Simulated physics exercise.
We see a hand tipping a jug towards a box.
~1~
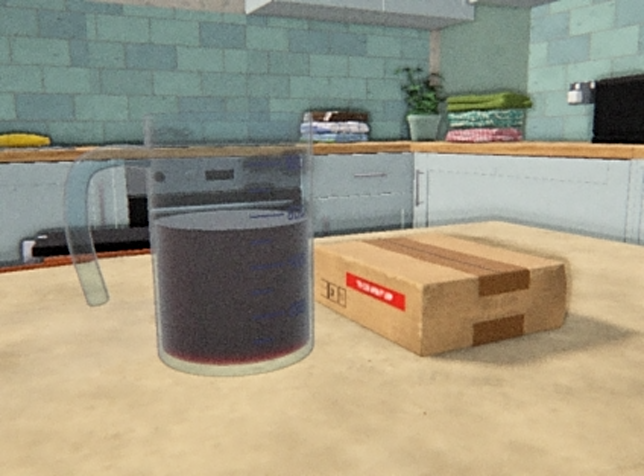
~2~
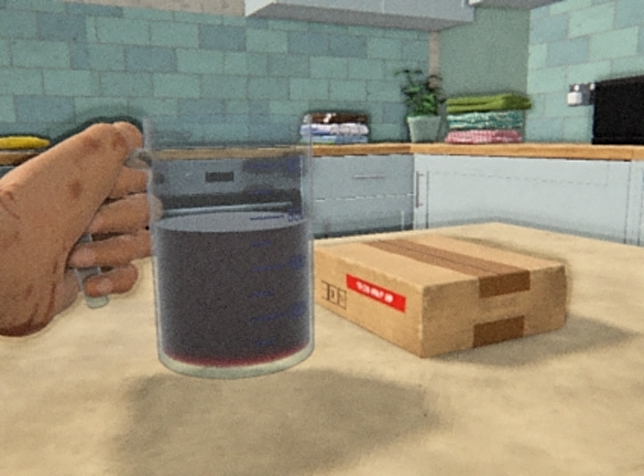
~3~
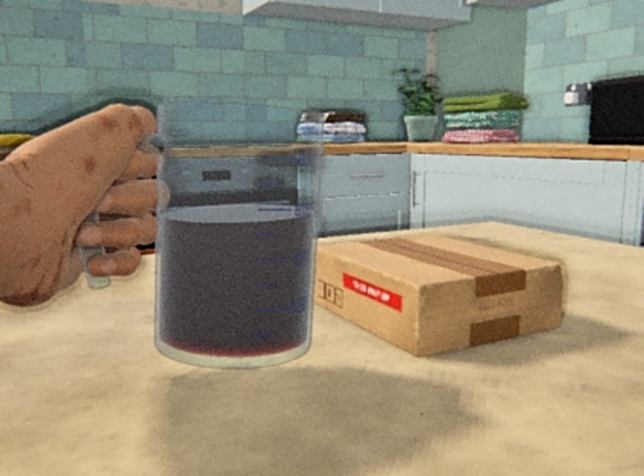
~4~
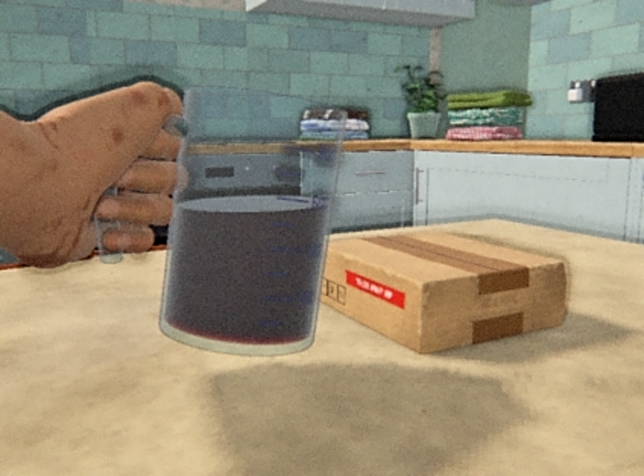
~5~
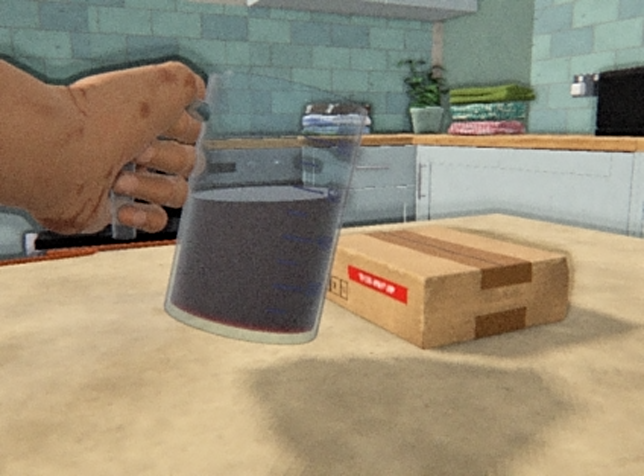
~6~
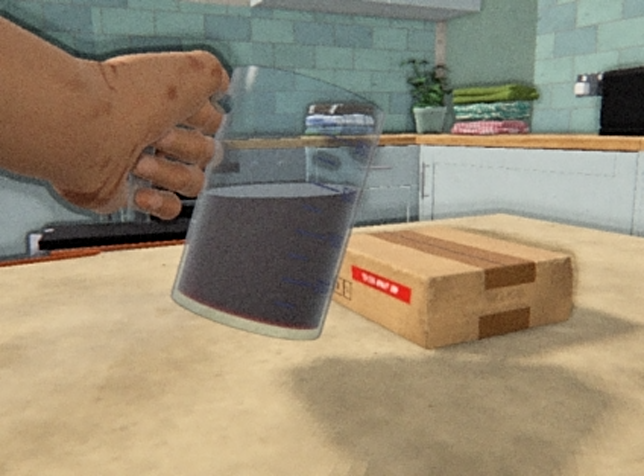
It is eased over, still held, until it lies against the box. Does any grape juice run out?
The jug stays dry outside.
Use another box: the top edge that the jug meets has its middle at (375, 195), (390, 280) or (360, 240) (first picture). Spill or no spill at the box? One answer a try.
In turn: Loses none, slops over, stays dry.
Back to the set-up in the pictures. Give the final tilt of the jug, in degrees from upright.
At 40° or so.
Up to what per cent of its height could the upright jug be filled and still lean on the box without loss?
Near 75 in a hundred.
Next, the jug leans by about 30°; its rim is dry.
After that, the jug leans by about 40°; its rim is dry.
Finally, the jug leans by about 40°, against the box; its rim is dry.
